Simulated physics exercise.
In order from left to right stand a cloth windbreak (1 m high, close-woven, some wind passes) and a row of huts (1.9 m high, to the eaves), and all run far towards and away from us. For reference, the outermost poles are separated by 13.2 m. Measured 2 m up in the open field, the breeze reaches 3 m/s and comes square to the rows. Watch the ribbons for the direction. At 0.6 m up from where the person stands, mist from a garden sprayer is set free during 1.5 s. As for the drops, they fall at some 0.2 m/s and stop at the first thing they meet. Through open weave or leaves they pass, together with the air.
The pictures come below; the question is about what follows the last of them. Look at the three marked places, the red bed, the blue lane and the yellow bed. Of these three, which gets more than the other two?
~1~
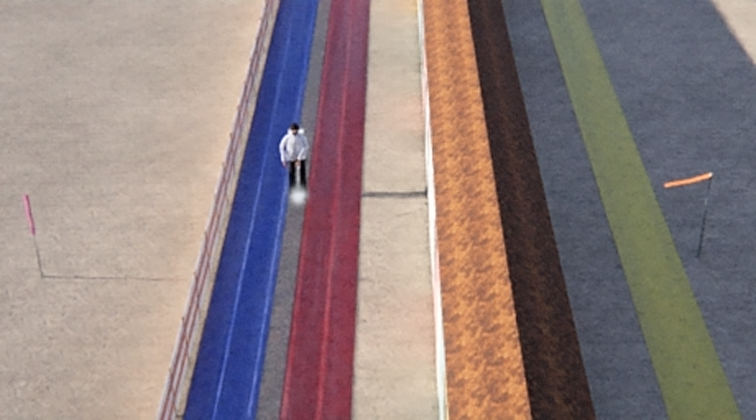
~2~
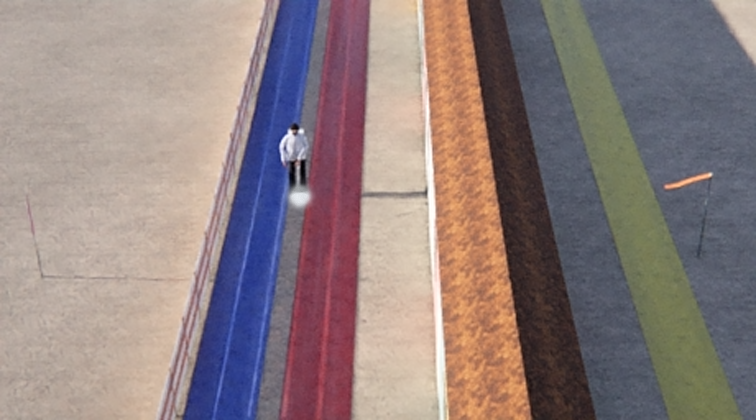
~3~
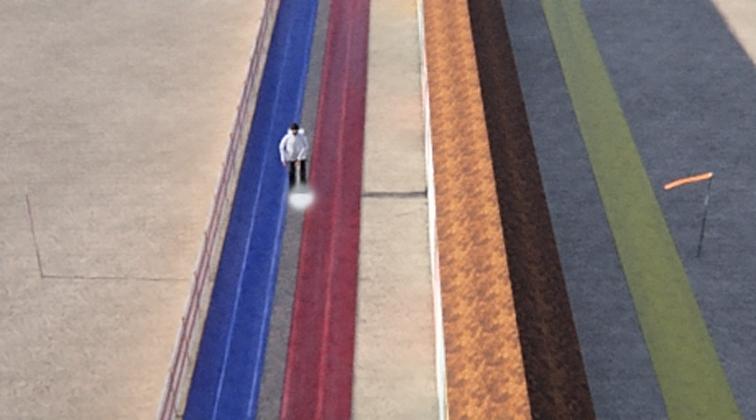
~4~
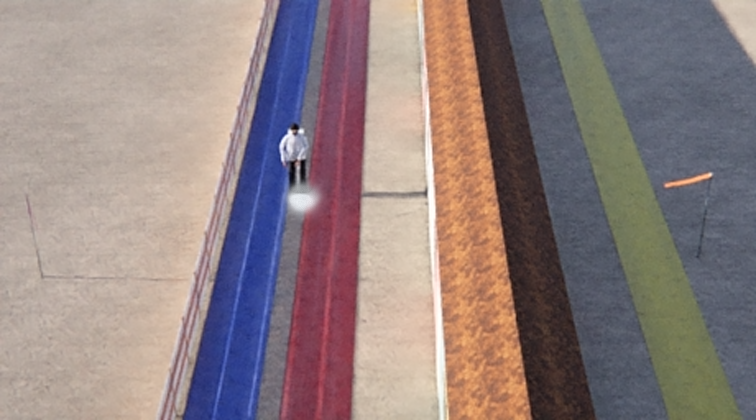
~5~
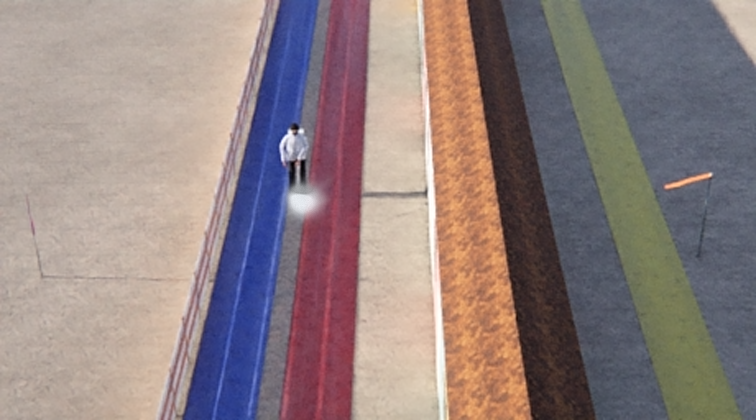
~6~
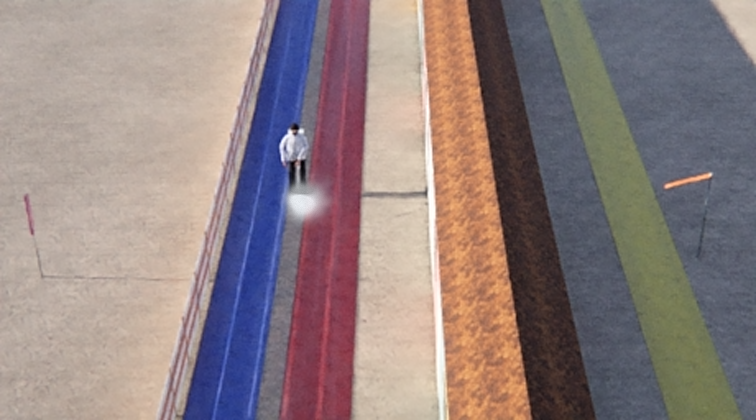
I would say the red one.
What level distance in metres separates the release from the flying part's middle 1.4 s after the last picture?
The distance is close to 0.5 m.
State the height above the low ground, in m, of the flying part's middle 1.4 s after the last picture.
0.4 m.
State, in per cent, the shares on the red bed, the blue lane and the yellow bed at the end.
Around 60 % for red, 2 % for blue, 0 % for yellow.
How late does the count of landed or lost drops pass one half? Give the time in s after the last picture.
3.0 s.
Then, 1.4 s after the last picture, 84 % is in the air or yet to come; 10 % lies on the red bed, 0 % on the yellow bed and 0 % on the blue lane; the middle of what still flies is 0.3 m above the low ground, near (311, 204).
Then, 2.9 s after the last picture, 51 % is in the air or yet to come; 35 % lies on the red bed, 0 % on the yellow bed and 1 % on the blue lane; the middle of what still flies is 0.4 m above the low ground, near (325, 203).
Then, 6.9 s after the last picture, 21 % is in the air or yet to come; 57 % lies on the red bed, 0 % on the yellow bed and 2 % on the blue lane; the middle of what still flies is 1.0 m above the low ground, near (353, 177).
Then, 18.9 s after the last picture, 6 % is in the air or yet to come; 61 % lies on the red bed, 0 % on the yellow bed and 2 % on the blue lane.
Then, 43.9 s after the last picture, 1 % is in the air or yet to come; 61 % lies on the red bed, 0 % on the yellow bed and 2 % on the blue lane.
